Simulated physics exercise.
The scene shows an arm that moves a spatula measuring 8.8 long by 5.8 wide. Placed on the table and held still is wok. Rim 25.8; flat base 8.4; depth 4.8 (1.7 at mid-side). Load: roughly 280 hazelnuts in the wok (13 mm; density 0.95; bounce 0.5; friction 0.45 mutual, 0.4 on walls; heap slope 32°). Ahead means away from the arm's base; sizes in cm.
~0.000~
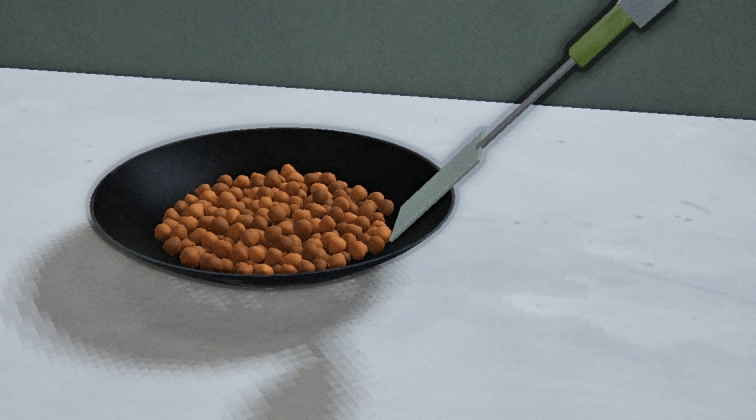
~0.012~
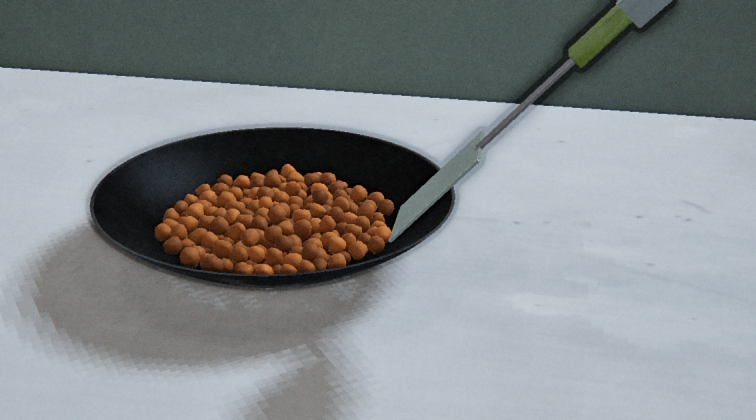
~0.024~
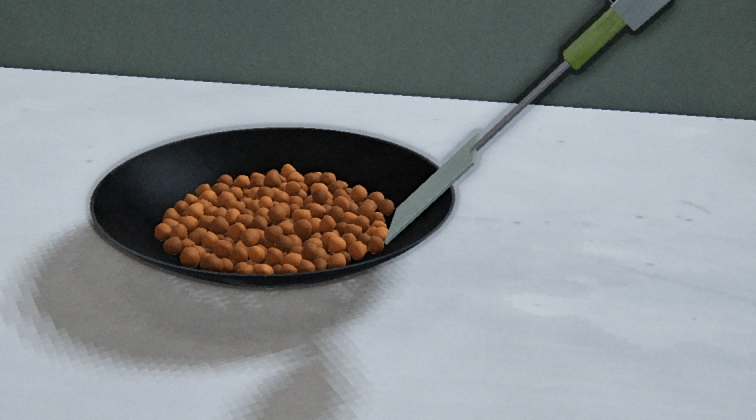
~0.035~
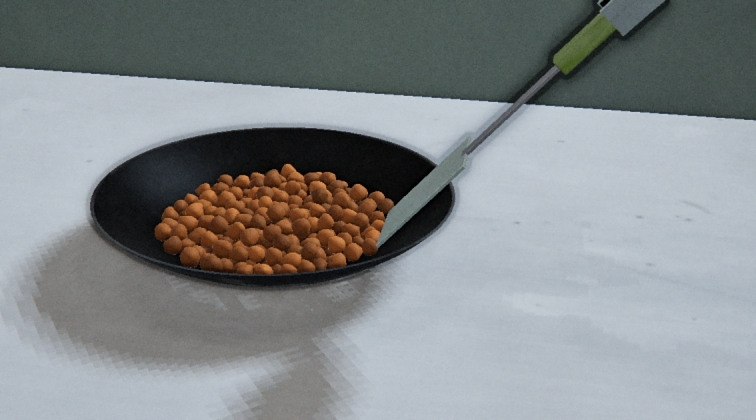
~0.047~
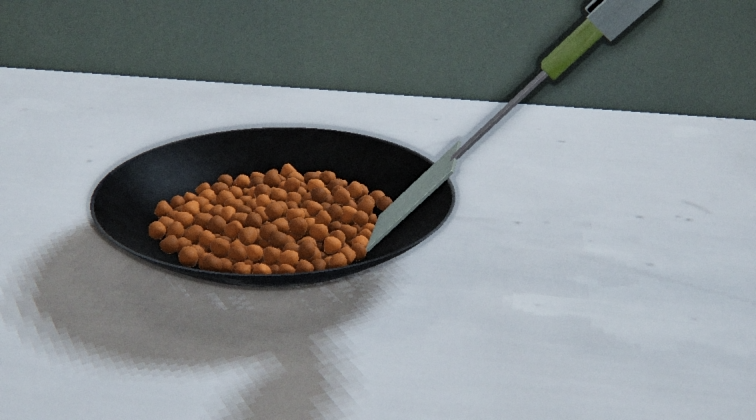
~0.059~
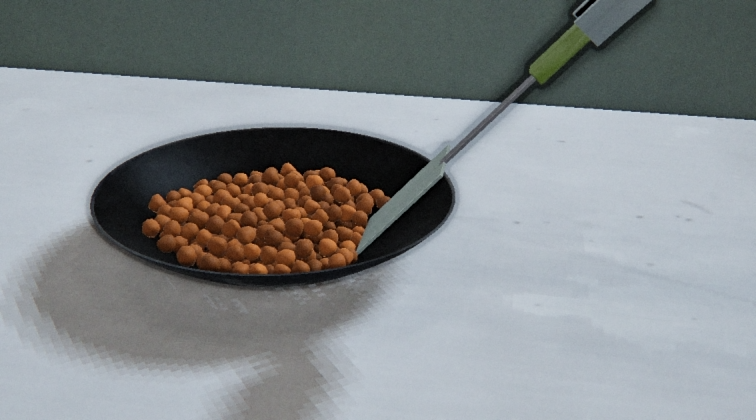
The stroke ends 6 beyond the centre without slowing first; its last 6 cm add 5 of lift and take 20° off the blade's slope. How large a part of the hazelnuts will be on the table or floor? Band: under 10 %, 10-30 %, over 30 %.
Under 10 %.
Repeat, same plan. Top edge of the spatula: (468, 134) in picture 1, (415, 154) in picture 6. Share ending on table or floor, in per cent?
Near 10 in a hundred.
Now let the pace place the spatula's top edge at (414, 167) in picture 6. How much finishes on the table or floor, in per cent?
That share would be some 20 percent.
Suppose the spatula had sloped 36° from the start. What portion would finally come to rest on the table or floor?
It would be near 5 per cent.
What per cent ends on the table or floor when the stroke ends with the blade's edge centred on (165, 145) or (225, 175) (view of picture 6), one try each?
About 15 and 0 per cent.
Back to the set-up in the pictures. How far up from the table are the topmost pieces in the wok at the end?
Near 6.0 centimetres high.
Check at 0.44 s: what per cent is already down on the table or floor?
Roughly 5 percent.
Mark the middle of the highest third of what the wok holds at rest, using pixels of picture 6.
Around (188, 192).
After 0.13 s, sloping 49°, highest piece 5 above the table; 284 in the wok.
After 0.20 s, sloping 41°, highest piece 6 above the table; 284 in the wok.
After 0.44 s, sloping 29°, highest piece 6 above the table; 270 in the wok, 13 on the table or floor, 1 on the blade or in flight.
After 1.49 s, sloping 29°, highest piece 6 above the table; 269 in the wok, 15 on the table or floor.
In the end, 269 in the wok, 15 on the table or floor. That is 5 % on the table or floor.
